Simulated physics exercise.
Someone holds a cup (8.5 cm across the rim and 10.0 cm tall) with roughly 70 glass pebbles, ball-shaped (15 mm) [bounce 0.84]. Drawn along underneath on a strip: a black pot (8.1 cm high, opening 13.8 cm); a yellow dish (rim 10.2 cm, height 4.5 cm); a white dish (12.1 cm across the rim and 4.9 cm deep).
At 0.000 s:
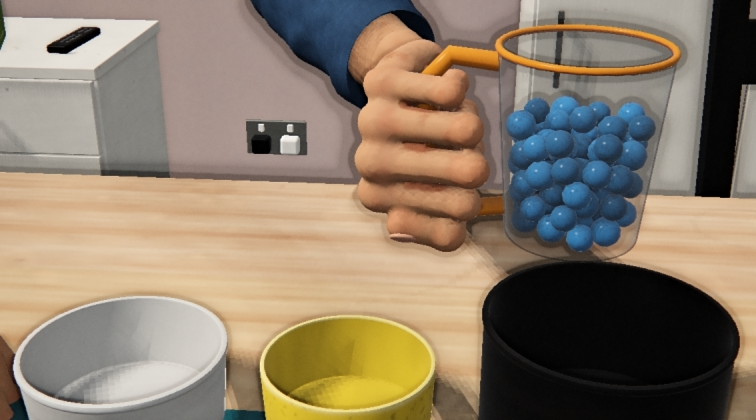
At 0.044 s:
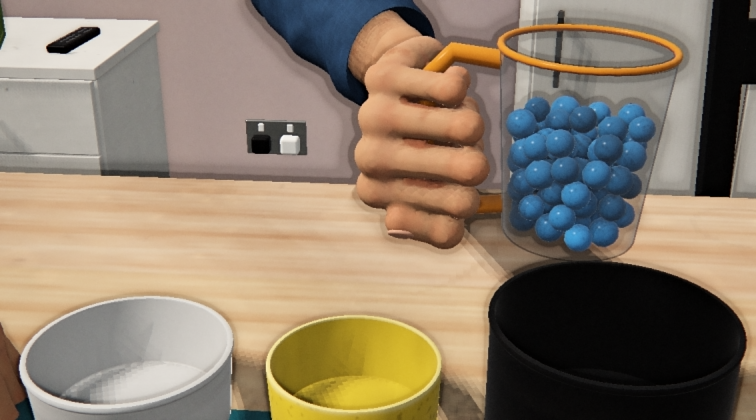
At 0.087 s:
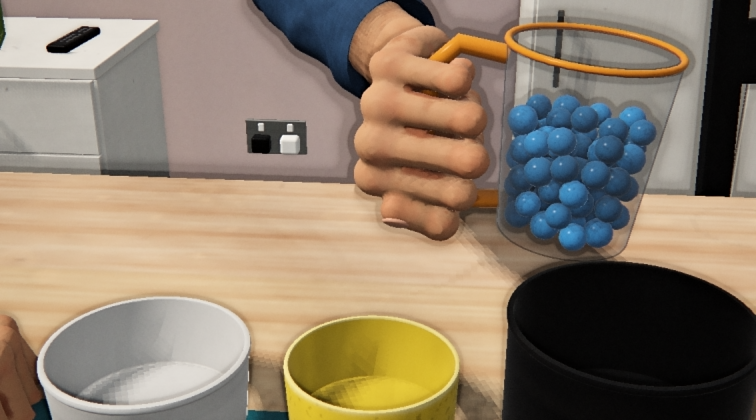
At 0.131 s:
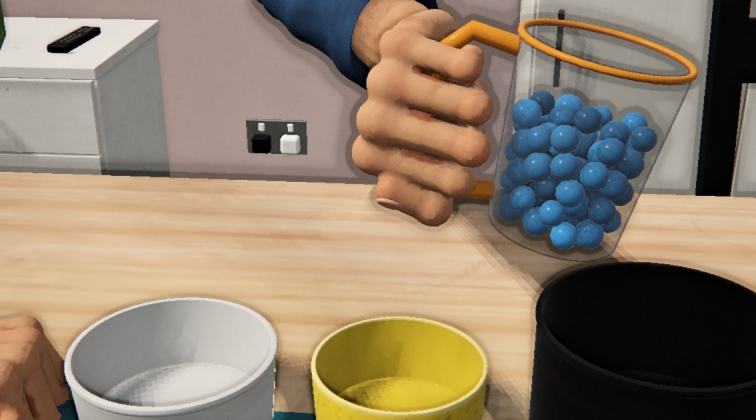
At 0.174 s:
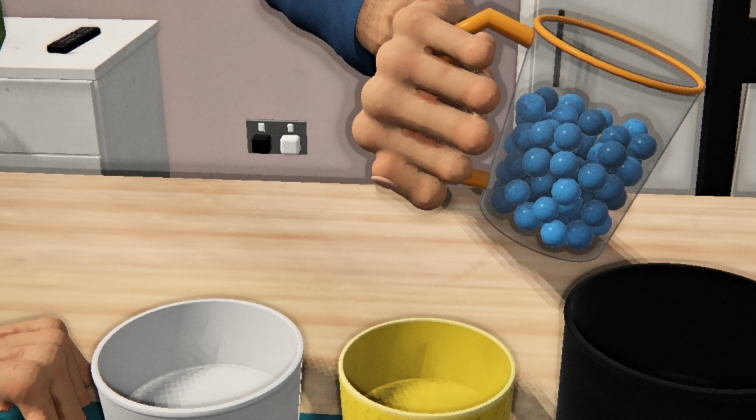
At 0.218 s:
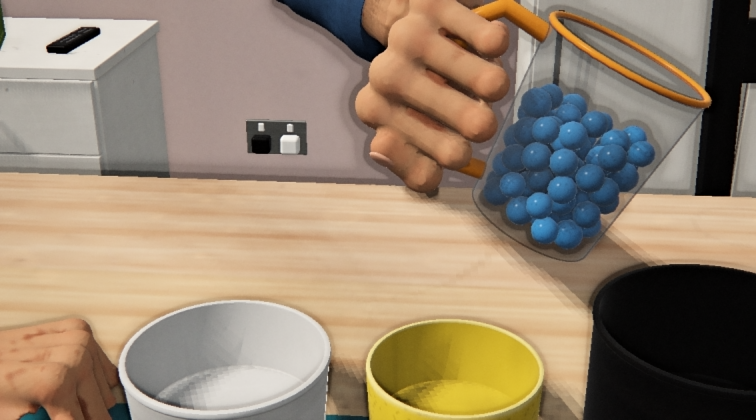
Hand tilting a clear cup of blue balls to the right as white, yellow and black pots slide right across a table.
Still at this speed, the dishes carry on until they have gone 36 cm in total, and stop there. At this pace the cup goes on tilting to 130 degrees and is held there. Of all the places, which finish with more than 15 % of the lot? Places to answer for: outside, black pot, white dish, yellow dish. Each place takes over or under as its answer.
Outside - under; black pot - under; white dish - over; yellow dish - under.
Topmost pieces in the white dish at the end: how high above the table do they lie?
Roughly 4.0 centimetres.
Then, at 0.57 s, tilt 82 degrees; cup 100 %; middle of all pieces on or above the table near (556, 156).
After 0.87 s, tilt 128 degrees; white dish 30 %, cup 40 %, outside 5 %, in the air 25 %; middle of all pieces on or above the table near (641, 284).
After 1.14 s, tilt 130 degrees; white dish 95 %, outside 5 %.
After 1.41 s, tilt 130 degrees; white dish 95 %, outside 5 %.
By 2.5 s all is still; white dish 95 %, cup 0 %, outside 5 %, yellow dish 0 %, black pot 0 %.
